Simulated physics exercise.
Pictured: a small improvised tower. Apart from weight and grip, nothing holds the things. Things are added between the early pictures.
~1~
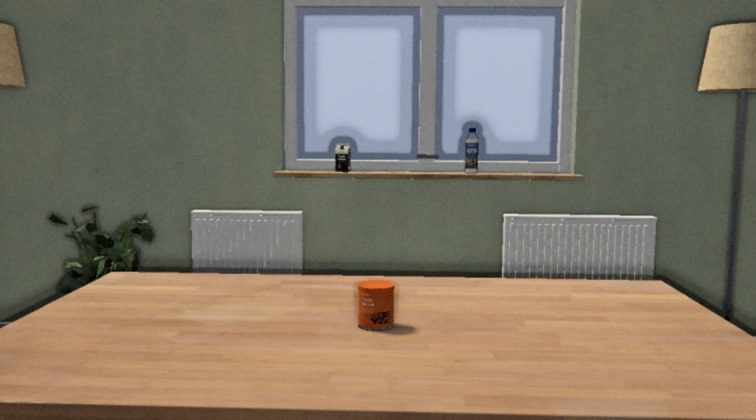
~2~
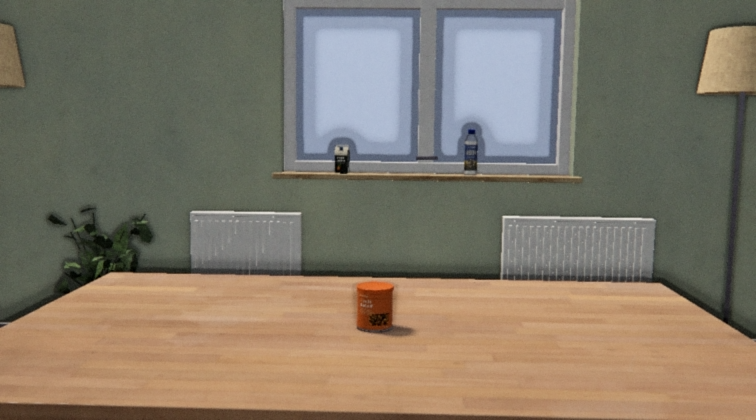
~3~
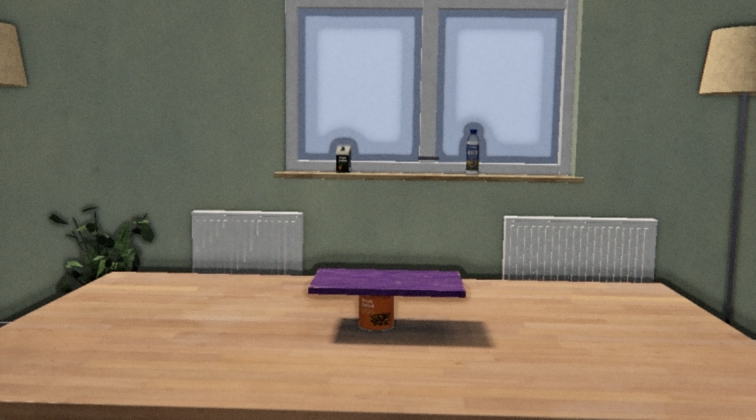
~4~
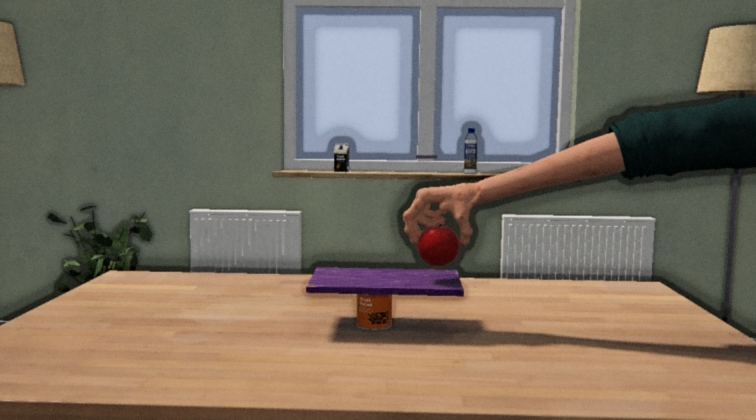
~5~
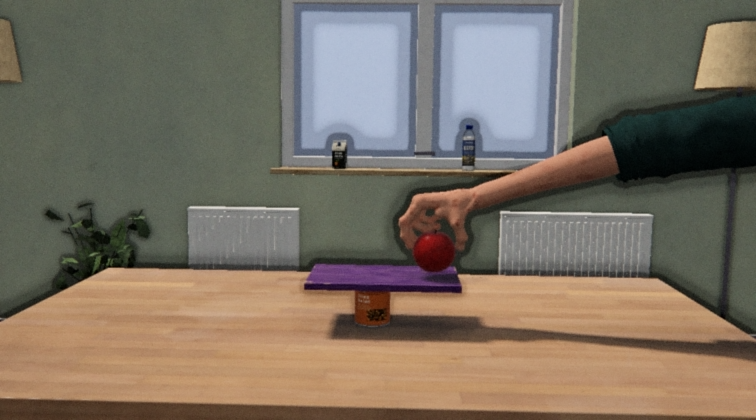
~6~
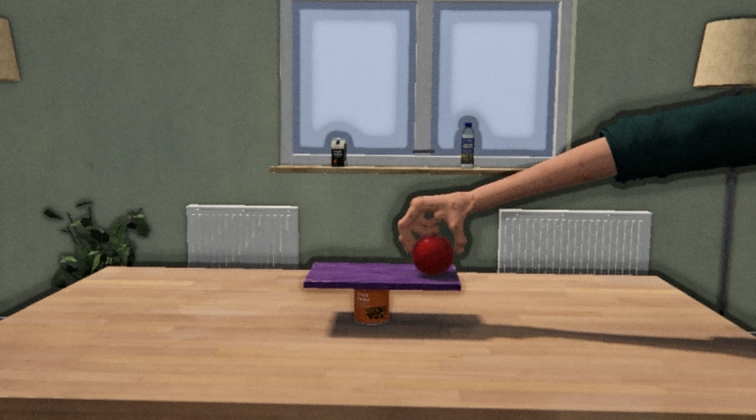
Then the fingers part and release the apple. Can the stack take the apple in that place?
Down it goes.
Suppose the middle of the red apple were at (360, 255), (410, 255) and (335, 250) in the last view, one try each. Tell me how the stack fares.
The first time it stays standing, the second time it collapses, and the third time it stays standing.
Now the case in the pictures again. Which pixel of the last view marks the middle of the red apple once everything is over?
The object winds up at approximately (531, 308).
Then, 0.40 s on from there, red apple now fallen; purple board turned 38° from how it was put.
Then, 0.50 s on from there, purple board turned 33° from how it was put.
Then, 0.70 s on from there, purple board turned 23° from how it was put.
Then, 0.90 s on from there, purple board now fallen.
In the end, fallen, red apple and purple board; orange tin unmoved. At the end, from the last picture's camera, red apple near (531, 308). The stack comes apart.
